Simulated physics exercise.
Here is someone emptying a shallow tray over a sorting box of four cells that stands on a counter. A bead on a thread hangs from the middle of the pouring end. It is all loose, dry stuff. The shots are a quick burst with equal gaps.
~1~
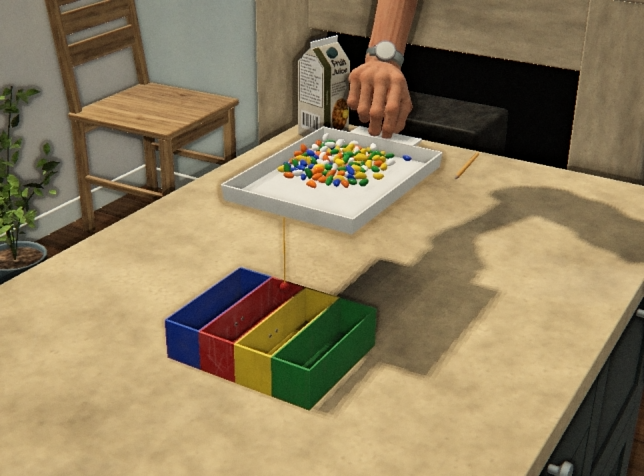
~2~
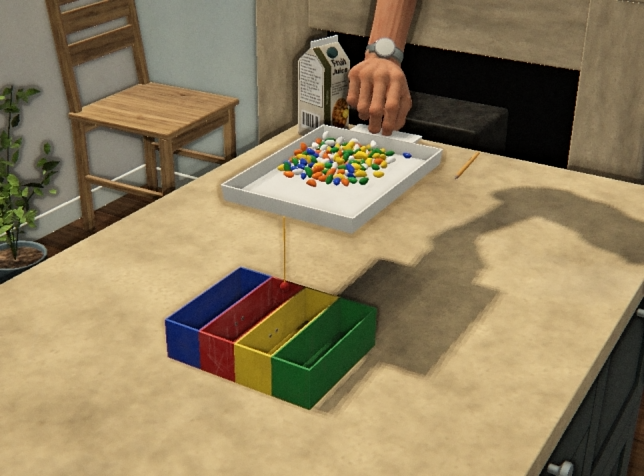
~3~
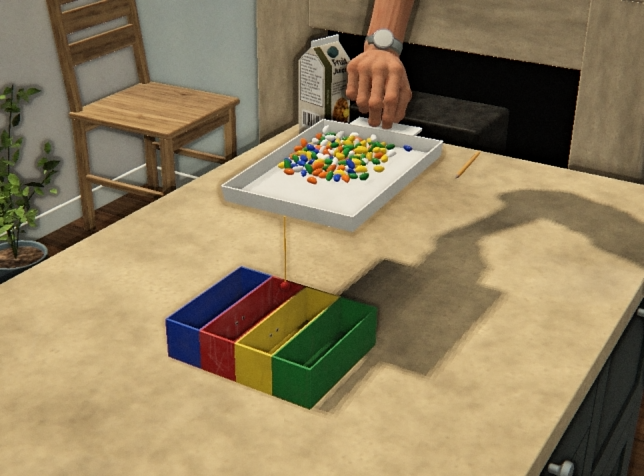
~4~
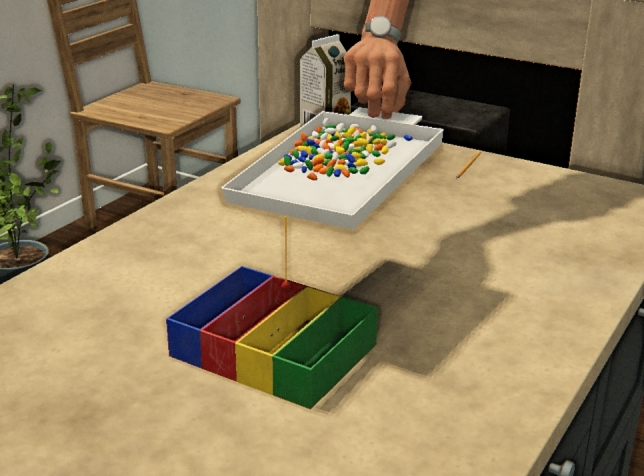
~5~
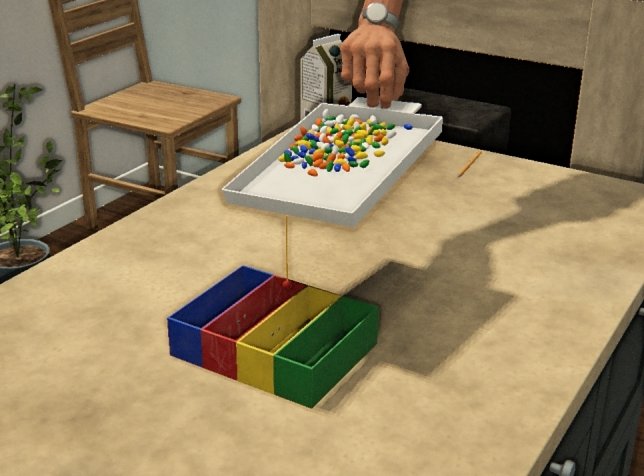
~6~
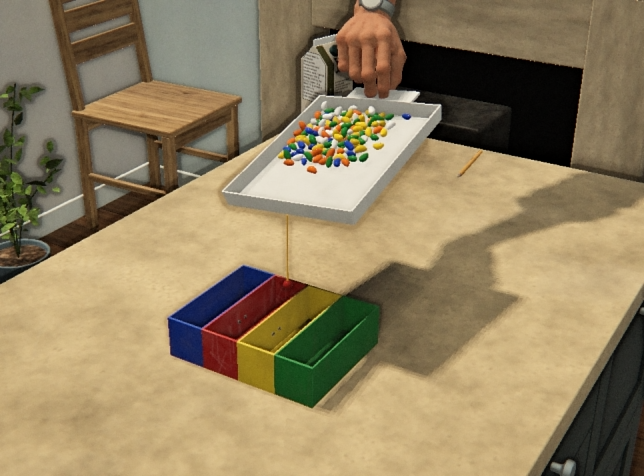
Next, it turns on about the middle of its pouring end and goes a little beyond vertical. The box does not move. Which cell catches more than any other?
It favours the blue compartment.
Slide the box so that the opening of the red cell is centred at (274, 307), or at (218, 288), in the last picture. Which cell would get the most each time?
One: Blue. Two: Red.
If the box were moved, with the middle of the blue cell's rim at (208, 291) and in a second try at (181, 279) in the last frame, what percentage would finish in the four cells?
The first gives 90 %, the second 100 %.
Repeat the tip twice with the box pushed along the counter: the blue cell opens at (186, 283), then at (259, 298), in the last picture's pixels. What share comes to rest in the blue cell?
In turn 10 and 20 in a hundred.
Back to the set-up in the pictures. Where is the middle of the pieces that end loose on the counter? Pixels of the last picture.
At about (160, 313).
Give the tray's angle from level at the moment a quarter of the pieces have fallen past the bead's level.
Around 90° of tilt.
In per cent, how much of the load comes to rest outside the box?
Some 20 per cent.
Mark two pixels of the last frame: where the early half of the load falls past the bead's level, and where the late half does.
The first part at (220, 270); the rest at (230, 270).
Just after the last frame, tray tipped steeply; almost all on the tray; just a few in the blue cell; just a few falling or outside the box.
A moment on, tray tipped right over; the larger part on the tray; about a tenth in the blue cell; just a few in the red cell; about a tenth falling or outside the box.
Further on, tray tipped past a quarter turn; roughly two thirds in the blue cell; about a tenth in the red cell; roughly a quarter falling or outside the box.
When it is over, tray tipped past a quarter turn; roughly two thirds in the blue cell; about a tenth in the red cell; not one in the green cell; not one in the yellow cell; roughly a quarter outside the box.
